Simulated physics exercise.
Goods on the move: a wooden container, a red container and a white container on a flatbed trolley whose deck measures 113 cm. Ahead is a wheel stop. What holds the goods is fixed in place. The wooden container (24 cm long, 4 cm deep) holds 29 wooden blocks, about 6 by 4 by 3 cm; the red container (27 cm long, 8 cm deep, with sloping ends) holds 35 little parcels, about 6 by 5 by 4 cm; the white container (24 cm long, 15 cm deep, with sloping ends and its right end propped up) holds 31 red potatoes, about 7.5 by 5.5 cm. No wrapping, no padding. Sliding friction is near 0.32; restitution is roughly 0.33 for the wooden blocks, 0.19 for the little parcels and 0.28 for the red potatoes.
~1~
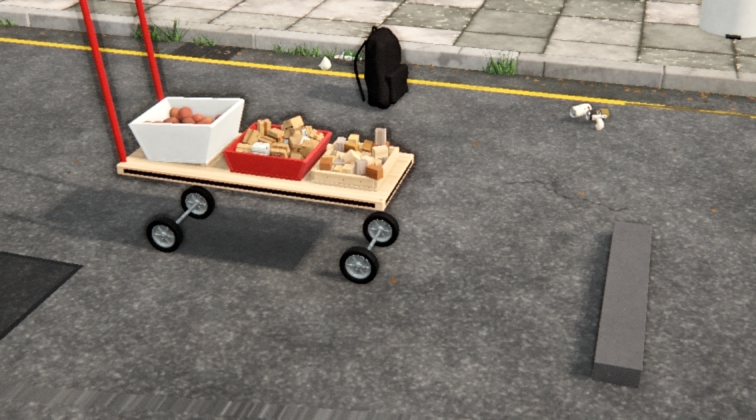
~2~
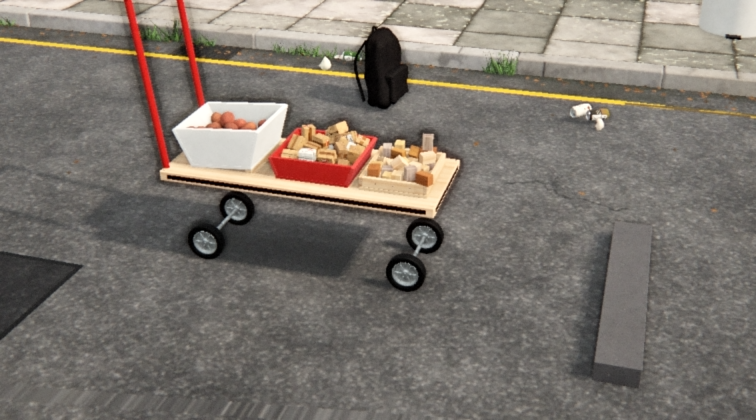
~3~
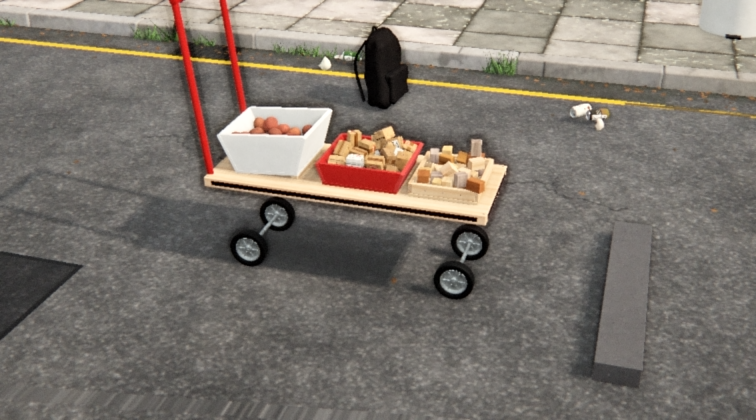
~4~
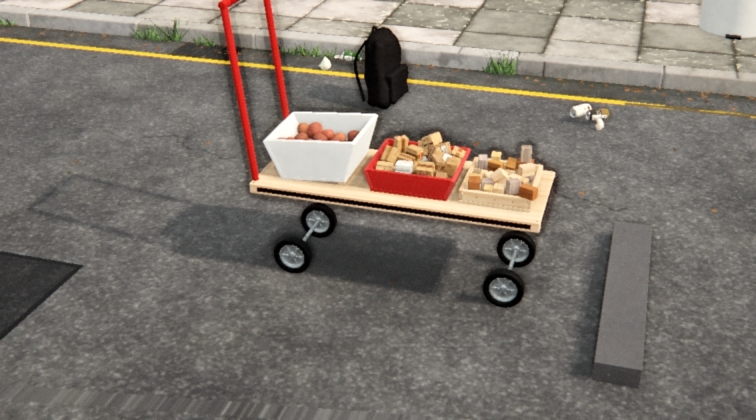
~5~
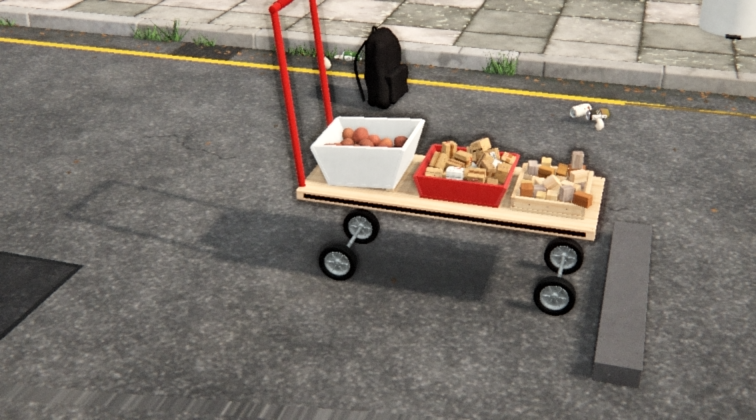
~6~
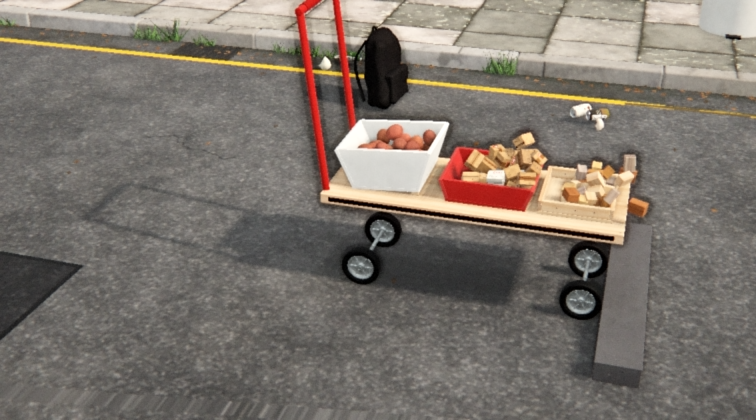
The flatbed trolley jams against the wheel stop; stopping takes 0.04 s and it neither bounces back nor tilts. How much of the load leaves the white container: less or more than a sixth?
Less than a sixth of the red potatoes leave the white container.
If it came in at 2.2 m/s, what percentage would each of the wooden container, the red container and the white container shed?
Then wooden container 20, red container 10, white container 0 per cent.
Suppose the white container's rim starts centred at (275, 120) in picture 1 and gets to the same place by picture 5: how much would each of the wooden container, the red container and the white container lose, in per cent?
In that case wooden container 20, red container 10, white container 0 per cent.
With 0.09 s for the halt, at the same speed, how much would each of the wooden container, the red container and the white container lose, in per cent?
In that case wooden container 40, red container 20, white container 0 per cent.
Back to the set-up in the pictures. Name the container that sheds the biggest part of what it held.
The wooden container.
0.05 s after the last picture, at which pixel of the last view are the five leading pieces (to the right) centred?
Around (659, 189).
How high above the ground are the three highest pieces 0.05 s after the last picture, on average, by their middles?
Some 64 cm up.
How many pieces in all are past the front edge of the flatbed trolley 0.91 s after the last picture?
About 12.
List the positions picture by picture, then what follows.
In the first frame (each is followed by its nearest rim corner in this view), white container, (210, 126); wooden container, (374, 178); 88 cm short of the stop; none out.
In the second frame, white container, (256, 131); wooden container, (424, 185); 68 cm short of the stop.
In the third frame, white container, (303, 137); wooden container, (475, 191); 49 cm short of the stop.
In the fourth frame, white container, (352, 143); wooden container, (528, 198); 29 cm short of the stop.
In the fifth frame, white container, (402, 149); wooden container, (582, 205); 10 cm short of the stop.
In the sixth frame, white container, (427, 152); wooden container, (610, 209); stopped; 4 out, the lowest block at (638, 207).
Then, 0.05 s after the last picture, wooden container 22 in, 7 out, red container 33 in, 2 out and white container 31 in, 0 out.
Then, 0.16 s after the last picture, wooden container 18 in, 11 out, red container 29 in, 6 out and white container 31 in, 0 out.
Then, 0.39 s after the last picture, wooden container 18 in, 11 out, red container 26 in, 9 out and white container 30 in, 1 out.
When it is over (0.91 s after the last picture), wooden container 18 in, 11 out, red container 26 in, 9 out and white container 30 in, 1 out. Asked share, 1 of 31, 3 per cent.
